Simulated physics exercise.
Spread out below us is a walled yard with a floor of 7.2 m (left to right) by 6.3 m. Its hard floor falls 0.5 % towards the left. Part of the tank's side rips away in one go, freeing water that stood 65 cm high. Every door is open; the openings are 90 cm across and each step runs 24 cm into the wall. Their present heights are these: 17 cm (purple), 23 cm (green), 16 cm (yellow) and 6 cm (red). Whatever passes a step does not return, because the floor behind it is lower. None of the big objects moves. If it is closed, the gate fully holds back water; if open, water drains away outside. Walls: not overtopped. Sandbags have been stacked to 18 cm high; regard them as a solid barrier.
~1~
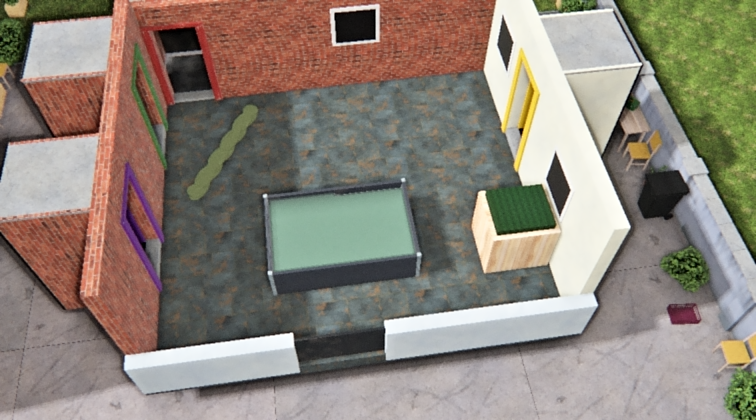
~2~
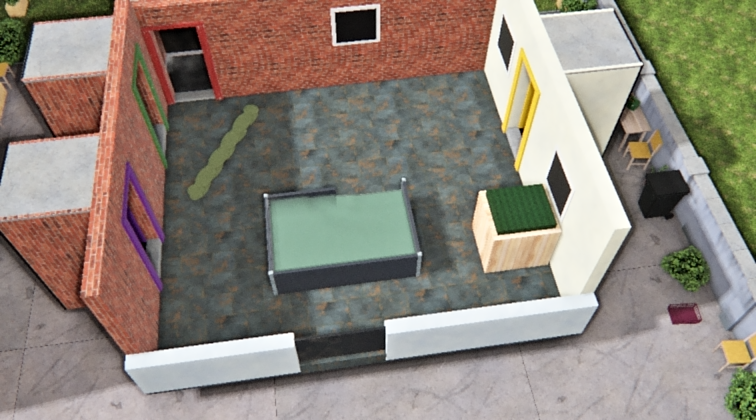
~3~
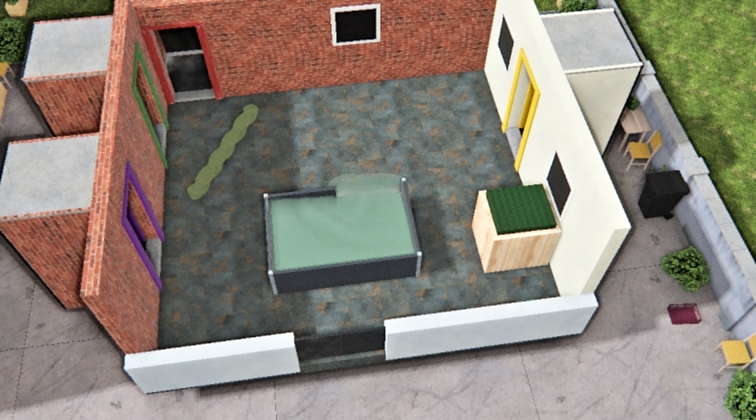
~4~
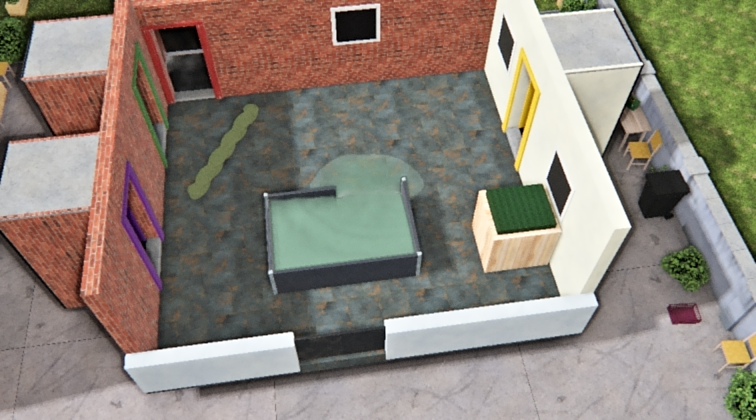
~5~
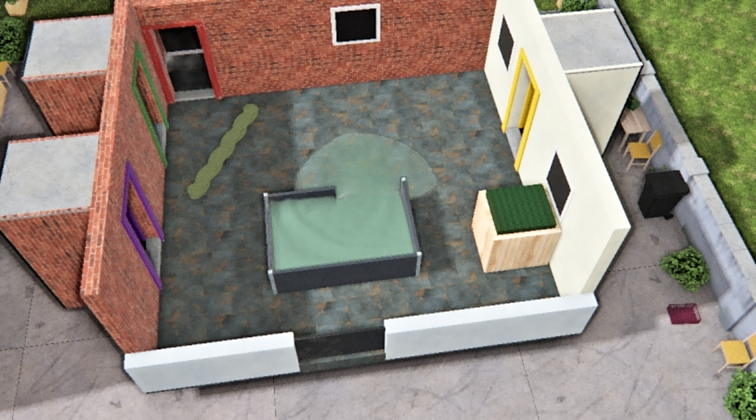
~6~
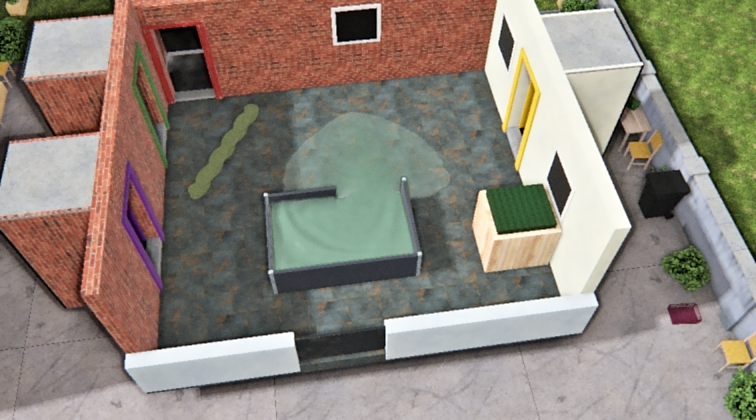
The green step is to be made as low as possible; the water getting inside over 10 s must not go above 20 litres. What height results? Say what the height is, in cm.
It would have to be roughly 7 cm high.
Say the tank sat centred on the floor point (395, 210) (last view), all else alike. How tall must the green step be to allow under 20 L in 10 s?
New minimum height: Approx. 6.5 cm.
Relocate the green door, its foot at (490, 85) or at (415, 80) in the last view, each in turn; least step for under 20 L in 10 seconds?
Around 25 and 18 cm respectively.
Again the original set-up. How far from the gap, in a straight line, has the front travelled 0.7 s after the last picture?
Close to 3.6 metres, I'd say.
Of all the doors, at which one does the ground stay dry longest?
It's the purple one.
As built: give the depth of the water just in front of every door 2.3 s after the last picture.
Purple door 0 cm, green door 4 cm, yellow door 5 cm, red door 6 cm.
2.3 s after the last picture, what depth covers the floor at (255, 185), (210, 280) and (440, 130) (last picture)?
In that order: 0, 0 and 3 cm.
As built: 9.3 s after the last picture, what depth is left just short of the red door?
About 7.5 centimetres.
Then, 0.7 s after the last picture water covers 30 % of the floor, deepest (34 cm) near (383, 196); it has not reached the green door.
Then, 2.3 s after the last picture water covers 40 % of the floor, deepest (32 cm) near (457, 77); 4 cm at the green door, 0 litres in over its 23 cm step.
Then, 9.3 s after the last picture water covers 95 % of the floor, deepest (12 cm) near (157, 371); 7 cm at the green door, 0 litres in over its 23 cm step.
At the green door as built, the water peaked near 11 cm, 3.1 s after the last picture.
Run again over the same 10 s with other heights there, 28 litres in over 6 cm, 9 litres over 8.5 cm. The limit of 20 litres is kept from about 7 cm up.
